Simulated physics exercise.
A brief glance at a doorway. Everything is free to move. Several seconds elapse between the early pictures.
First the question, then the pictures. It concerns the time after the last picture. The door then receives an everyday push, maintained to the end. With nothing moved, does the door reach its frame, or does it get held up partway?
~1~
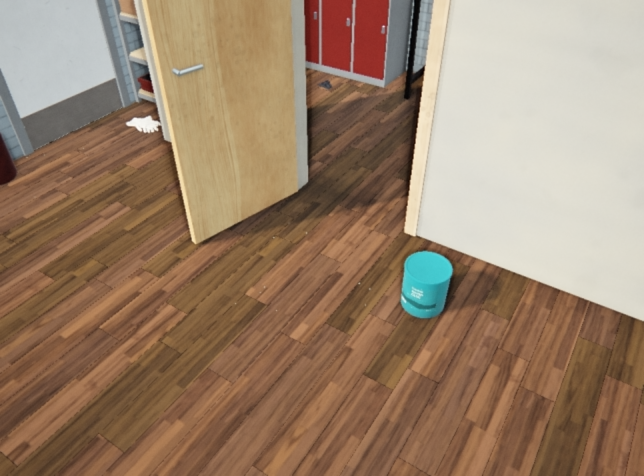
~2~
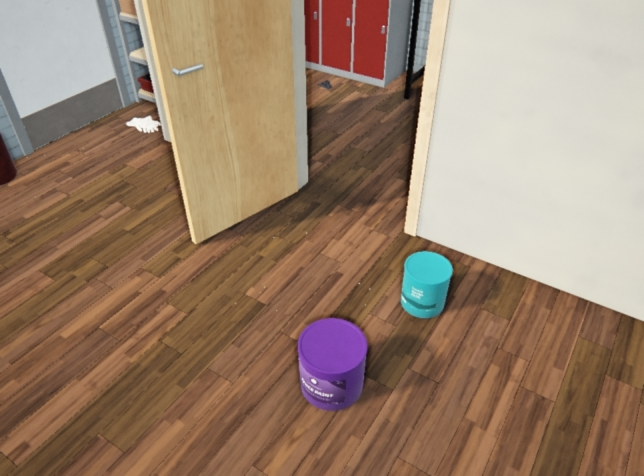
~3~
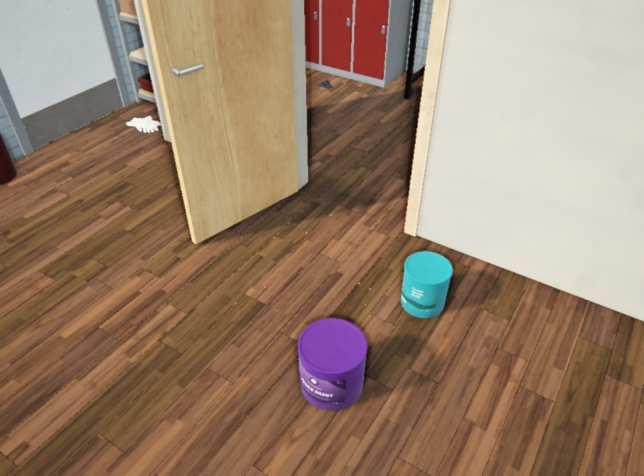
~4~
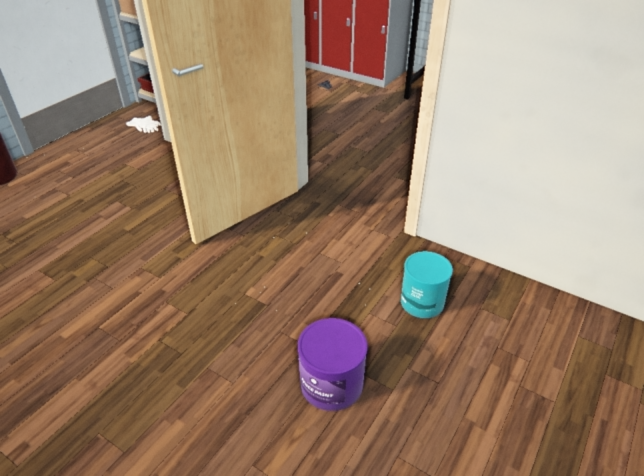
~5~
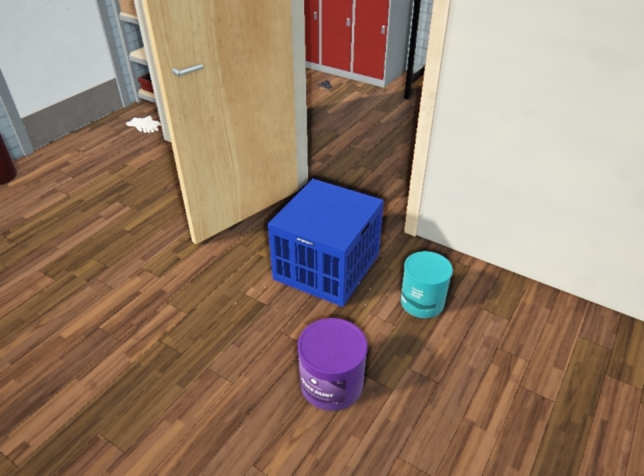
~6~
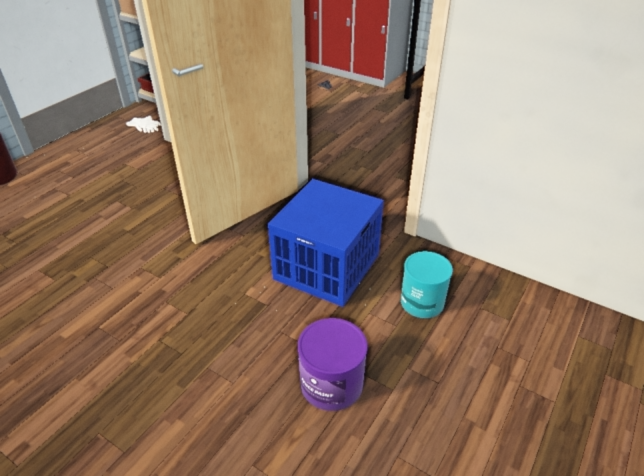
It gets held up partway.
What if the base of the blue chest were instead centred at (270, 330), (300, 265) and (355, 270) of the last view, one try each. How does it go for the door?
Try 1: Door ends up flush. Try 2: Door stays partly open. Try 3: Door stays partly open.
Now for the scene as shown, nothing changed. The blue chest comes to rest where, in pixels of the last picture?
Around (335, 242).
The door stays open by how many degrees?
I'd say it stays open by roughly 60 degrees.
Then, 0.50 s on from there, door at 82°.
Then, 0.70 s on from there, door at 65°.
In the end, door at 59°; all 3 unmoved. At the end, from the last picture's camera, blue chest near (335, 242).
